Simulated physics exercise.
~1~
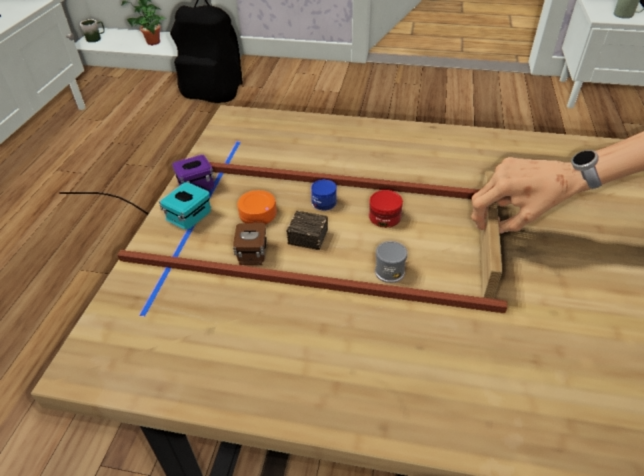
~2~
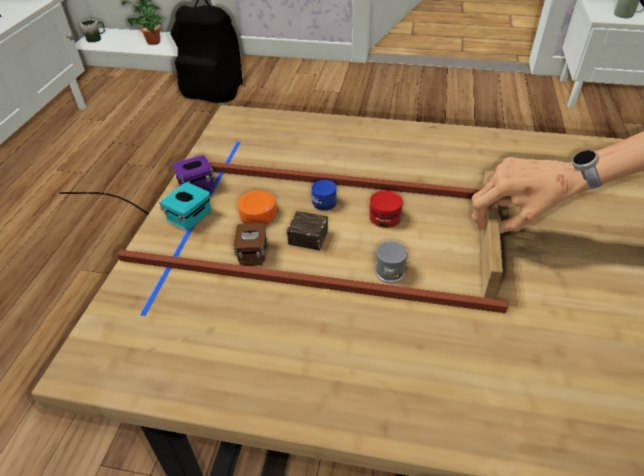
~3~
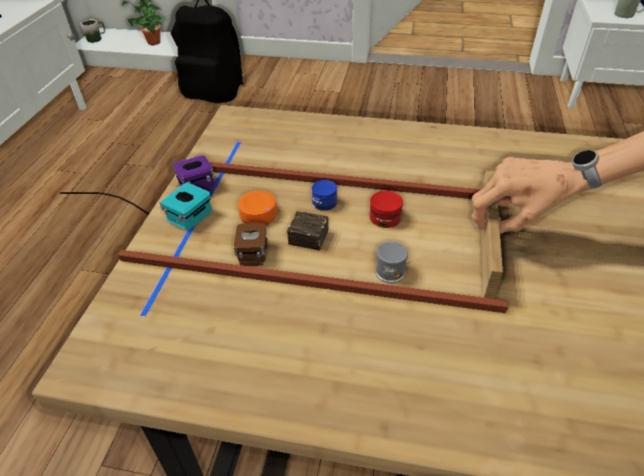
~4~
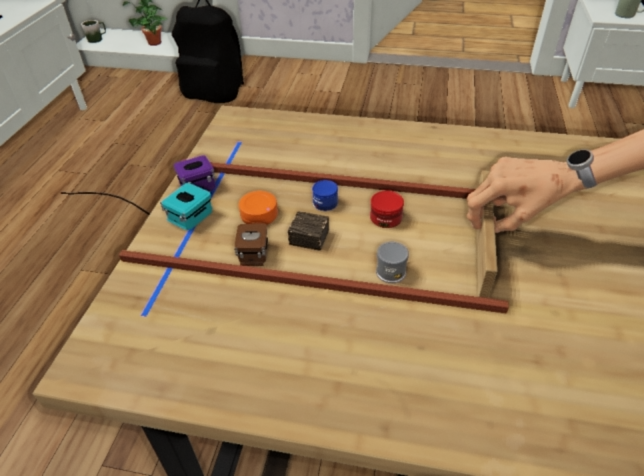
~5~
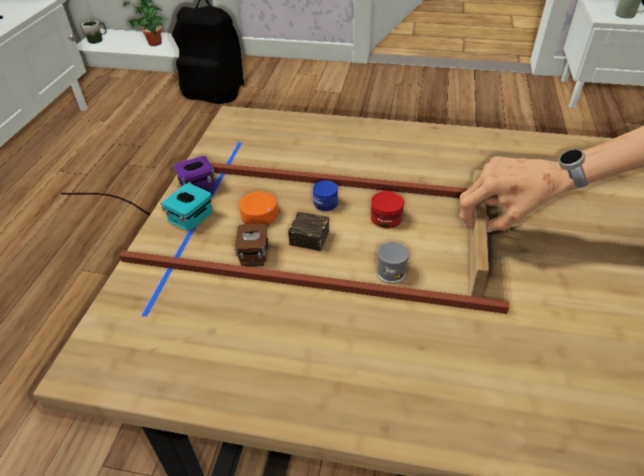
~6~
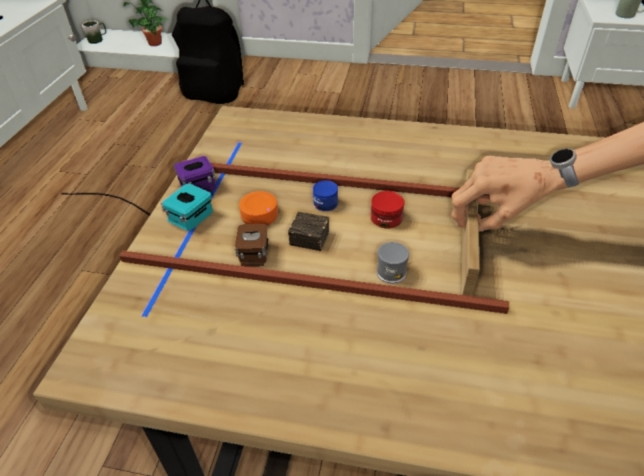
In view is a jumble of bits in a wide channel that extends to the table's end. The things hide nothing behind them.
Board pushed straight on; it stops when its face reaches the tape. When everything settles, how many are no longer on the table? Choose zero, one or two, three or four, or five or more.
When everything settles, one or two are no longer on the table.
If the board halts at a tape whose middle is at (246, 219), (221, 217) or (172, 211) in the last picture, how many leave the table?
Down on the floor: 0, 0 and 4.
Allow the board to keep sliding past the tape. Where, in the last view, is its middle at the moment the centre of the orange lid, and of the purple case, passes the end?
Orange lid: (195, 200); purple case: (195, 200).
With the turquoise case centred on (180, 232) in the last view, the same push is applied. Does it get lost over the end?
It drops.
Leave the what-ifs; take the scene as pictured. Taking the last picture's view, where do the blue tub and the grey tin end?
Roughly (207, 173), and the other roughly (166, 237).
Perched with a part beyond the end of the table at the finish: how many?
Overhanging ones - 3.
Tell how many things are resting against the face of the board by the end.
So the total is 4.
A little later, none off yet; purple case at rest near (196, 176); turquoise case at rest near (189, 208); orange lid at rest near (259, 209).
Next, none off yet; purple case at rest near (195, 176); turquoise case shifted about its own width near (157, 212); orange lid shifted well along near (196, 201).
When it is over, the number that fall off is one or two; down, turquoise case.
